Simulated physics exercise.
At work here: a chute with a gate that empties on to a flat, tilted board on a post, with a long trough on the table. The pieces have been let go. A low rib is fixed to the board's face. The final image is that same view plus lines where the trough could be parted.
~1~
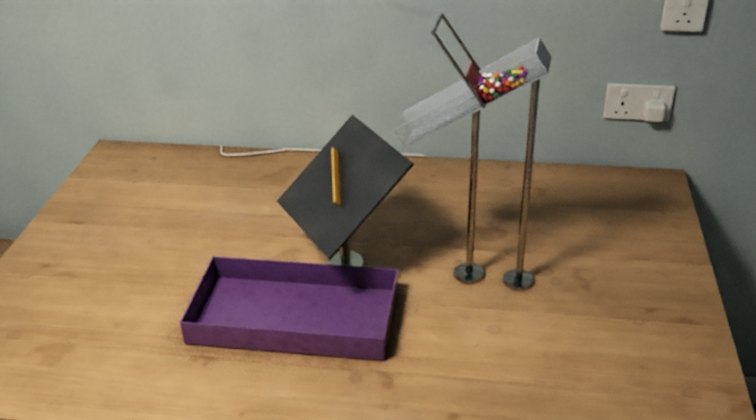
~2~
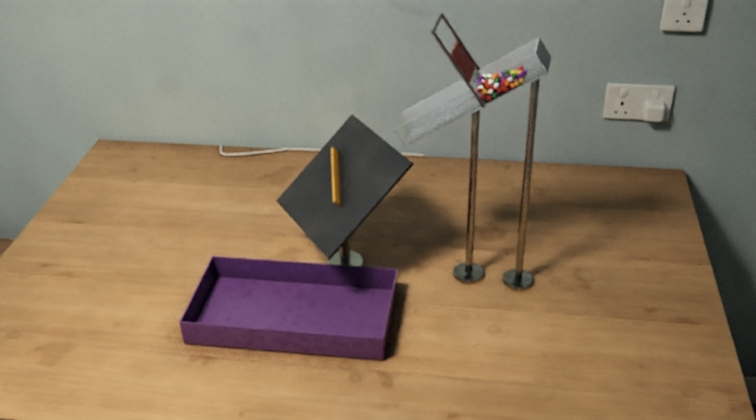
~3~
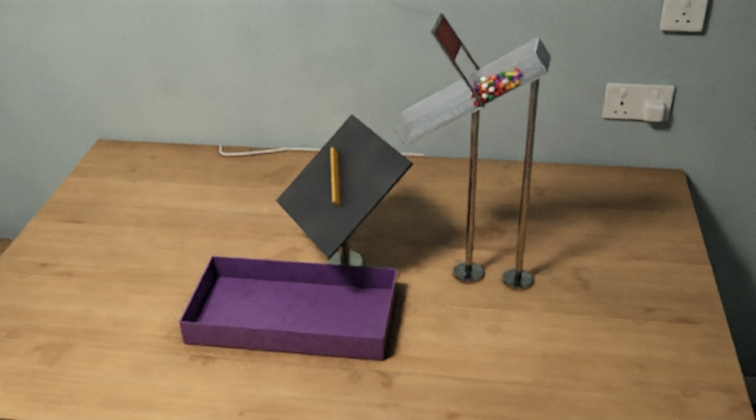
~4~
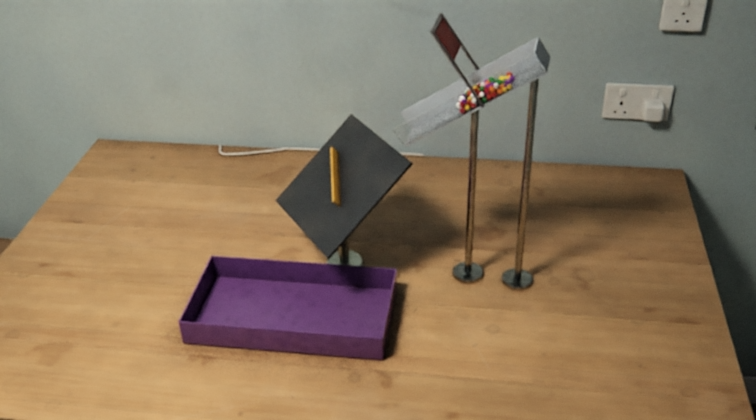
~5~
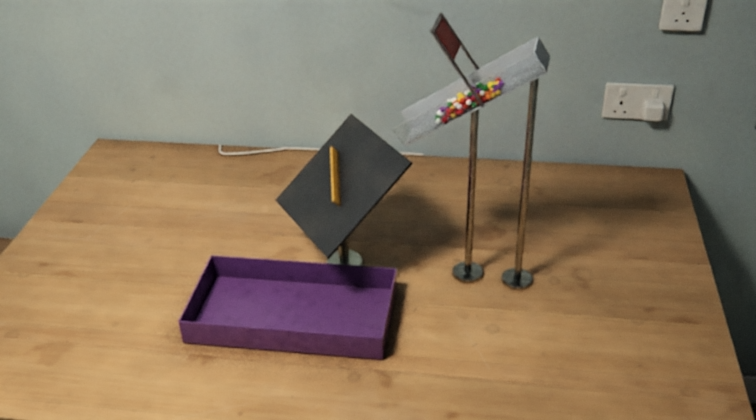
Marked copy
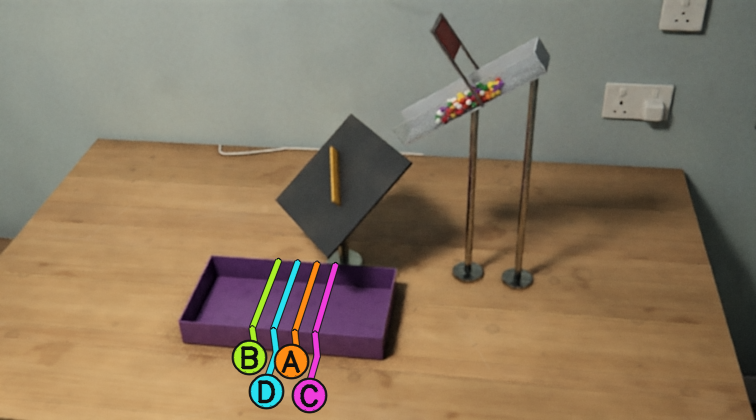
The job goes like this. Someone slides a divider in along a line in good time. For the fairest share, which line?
Go for A.
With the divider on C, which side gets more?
Left.
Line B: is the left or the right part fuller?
More lands on the right.
On the marked copy, line A crosses the front rim at (294, 331); line B crosses the front rim at (252, 327); line C crosses the front rim at (315, 332); line D crosses the front rim at (273, 329).
For line A, of what is caught, roughly half on the left of the divider, roughly half on the right.
For line B, of what is caught, about a tenth on the left of the divider, almost all on the right.
For line C, of what is caught, almost all on the left of the divider, about a tenth on the right.
For line D, of what is caught, about a tenth on the left of the divider, almost all on the right.
